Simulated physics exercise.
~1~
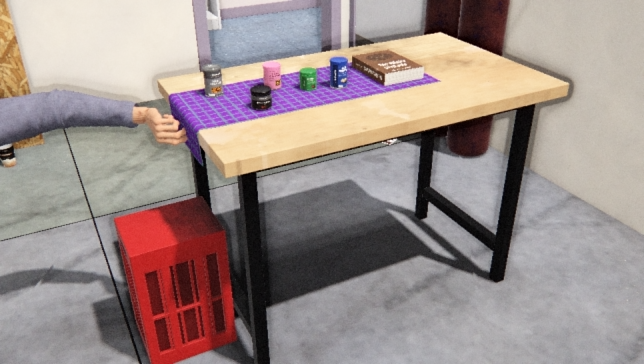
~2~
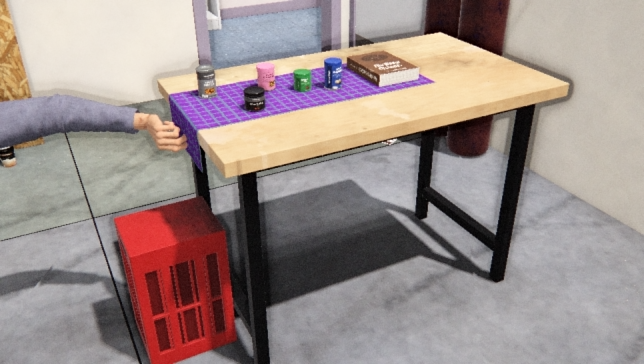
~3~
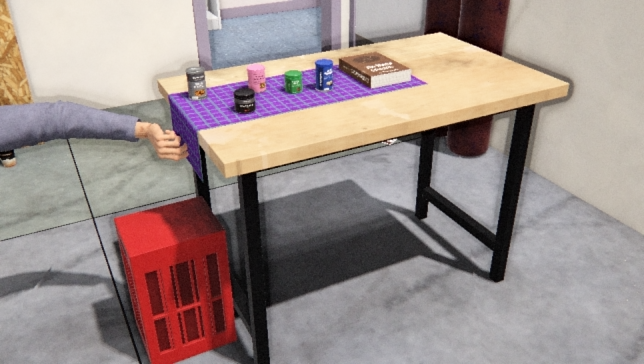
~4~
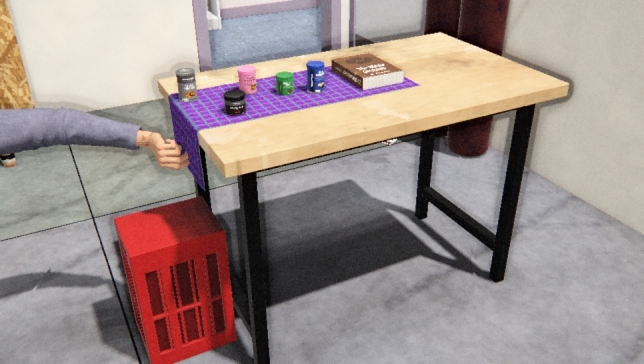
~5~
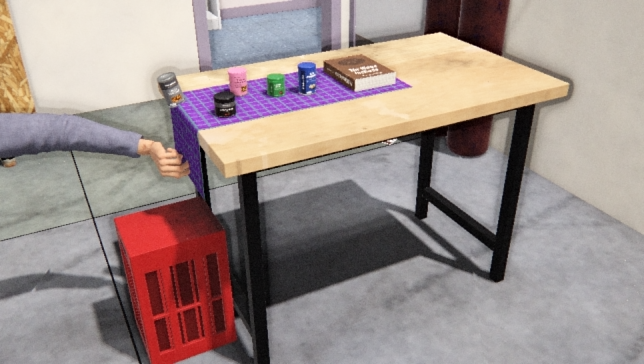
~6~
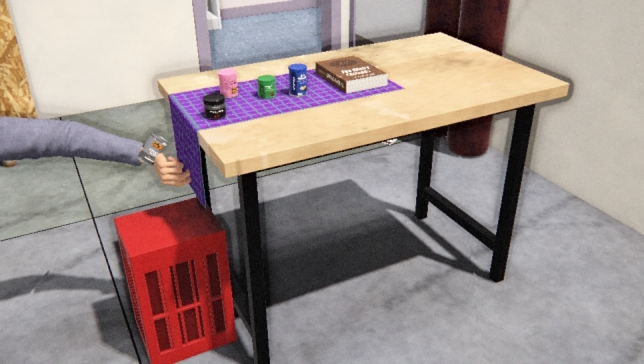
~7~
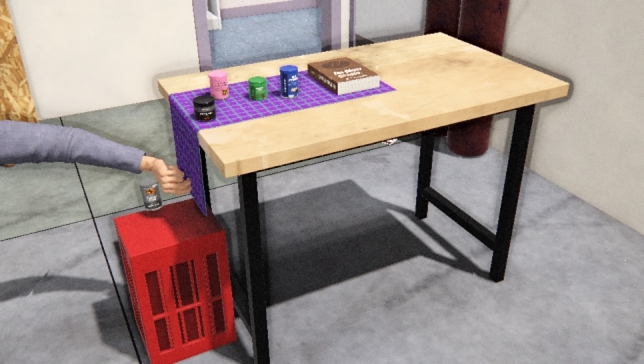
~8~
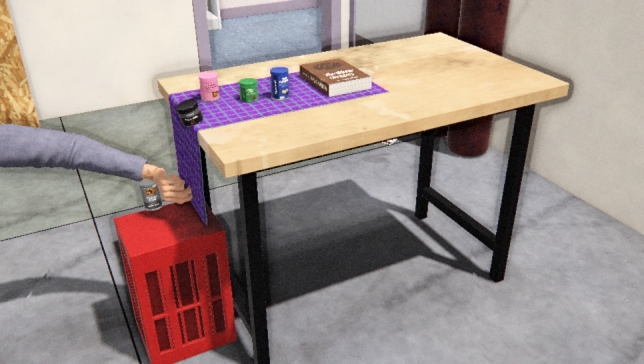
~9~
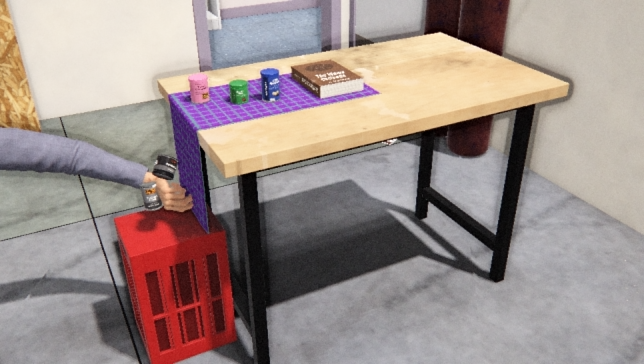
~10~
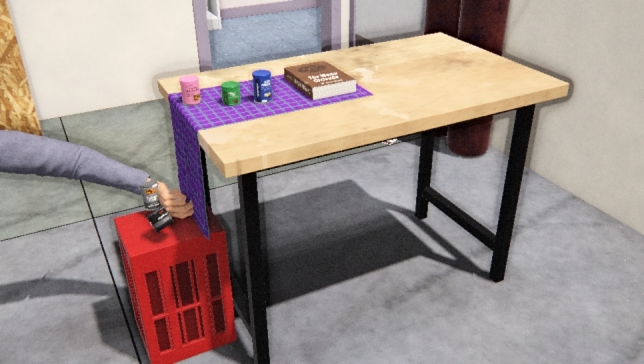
A hand pulls a purple runner down off a workbench, and two small containers fall.
